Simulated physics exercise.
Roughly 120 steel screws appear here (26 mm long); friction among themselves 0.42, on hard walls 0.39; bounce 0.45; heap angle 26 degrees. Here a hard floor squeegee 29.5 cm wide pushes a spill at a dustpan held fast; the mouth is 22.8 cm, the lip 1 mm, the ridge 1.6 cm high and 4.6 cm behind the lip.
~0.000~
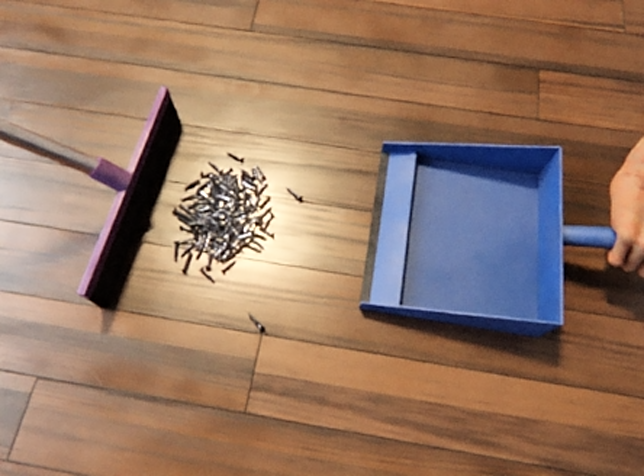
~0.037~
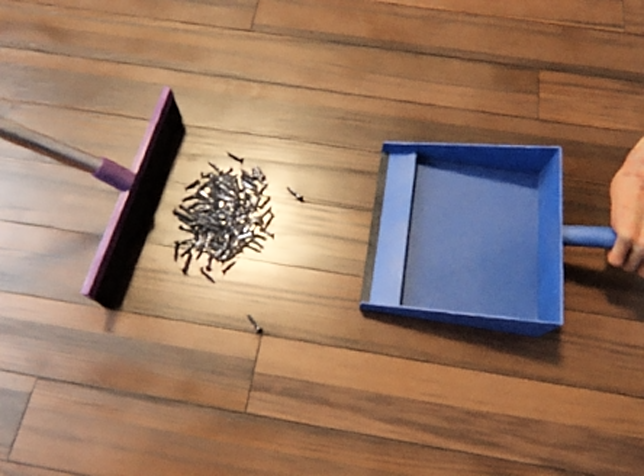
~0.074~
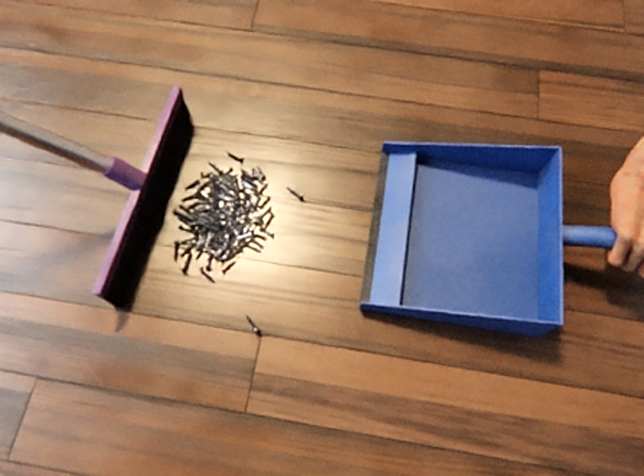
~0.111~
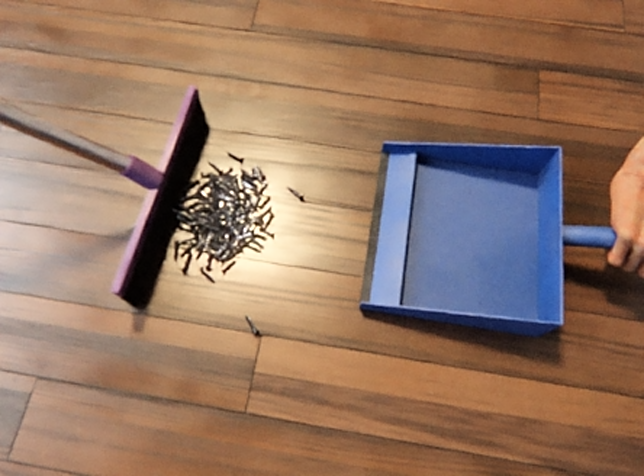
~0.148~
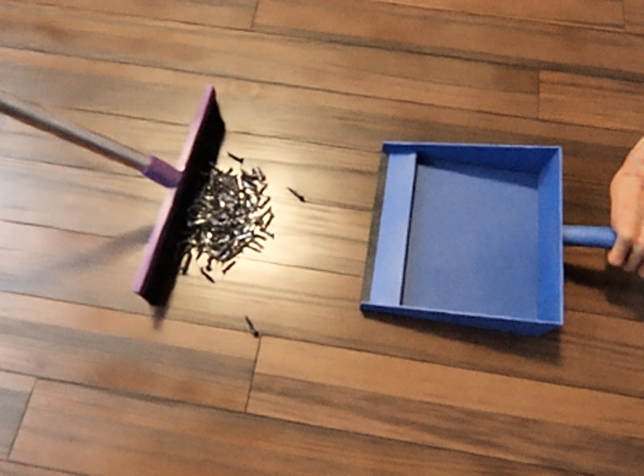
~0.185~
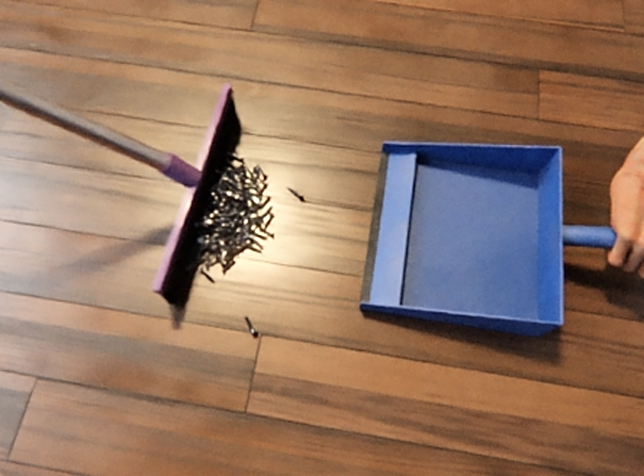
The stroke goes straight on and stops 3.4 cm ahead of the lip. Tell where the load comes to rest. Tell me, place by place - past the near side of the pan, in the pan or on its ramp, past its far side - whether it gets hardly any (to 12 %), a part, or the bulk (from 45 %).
Past the pan's near side gets hardly any. In the pan or on its ramp gets a part. Past the pan's far side gets hardly any.
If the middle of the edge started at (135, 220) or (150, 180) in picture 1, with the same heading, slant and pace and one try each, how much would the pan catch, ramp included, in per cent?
Around 25 percent, then around 20 percent.
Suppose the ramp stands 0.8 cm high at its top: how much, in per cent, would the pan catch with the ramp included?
It would be roughly 30 percent.
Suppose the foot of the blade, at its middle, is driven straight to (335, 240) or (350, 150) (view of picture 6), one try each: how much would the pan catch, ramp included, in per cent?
Some 25 per cent on the first try, 15 per cent on the second.
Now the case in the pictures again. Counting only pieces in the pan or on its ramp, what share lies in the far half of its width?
Something like 50 in a hundred.
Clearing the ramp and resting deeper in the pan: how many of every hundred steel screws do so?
Around 0 percent.
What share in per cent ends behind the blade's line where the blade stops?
About 0 per cent.
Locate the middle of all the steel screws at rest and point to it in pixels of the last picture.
When it all comes to rest, the middle is near (366, 215).
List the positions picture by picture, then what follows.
The first picture shows blade from (86, 294) to (166, 95), moved 0.0 cm, 0 of the pieces shifted so far; middle of the pieces at (224, 214); pan at (469, 240).
The second picture shows blade from (90, 294) to (169, 94), moved 0.4 cm, 0 of the pieces shifted so far; middle of the pieces at (224, 214).
The third picture shows blade from (101, 293) to (179, 94), moved 1.7 cm, 1 of the pieces shifted so far; middle of the pieces at (224, 214).
The fourth picture shows blade from (119, 292) to (194, 93), moved 3.8 cm, 1 of the pieces shifted so far; middle of the pieces at (224, 214).
The fifth picture shows blade from (140, 291) to (211, 92), moved 6.2 cm, 18 of the pieces shifted so far; middle of the pieces at (224, 214).
The sixth picture shows blade from (160, 290) to (229, 92), moved 8.5 cm, 88 of the pieces shifted so far; middle of the pieces at (231, 213); pan at (469, 240). Its pace works out near 0.63 m/s, heading 13 degrees away from the viewer's side.
Then, at 0.34 s, middle of the blade 13 cm from the lip; 0 % over the lip, far side 0 %, near side 5 %.
After 0.45 s, middle of the blade 6 cm from the lip; 0 % over the lip, far side 0 %, near side 5 %.
Then, at 0.69 s, middle of the blade 4 cm from the lip; 25 % over the lip, far side 5 %, near side 5 %.
At rest (1.1 s), near side 5 %, pan 25 %, far side 5 %, in front of the lip or behind the blade 70 %.
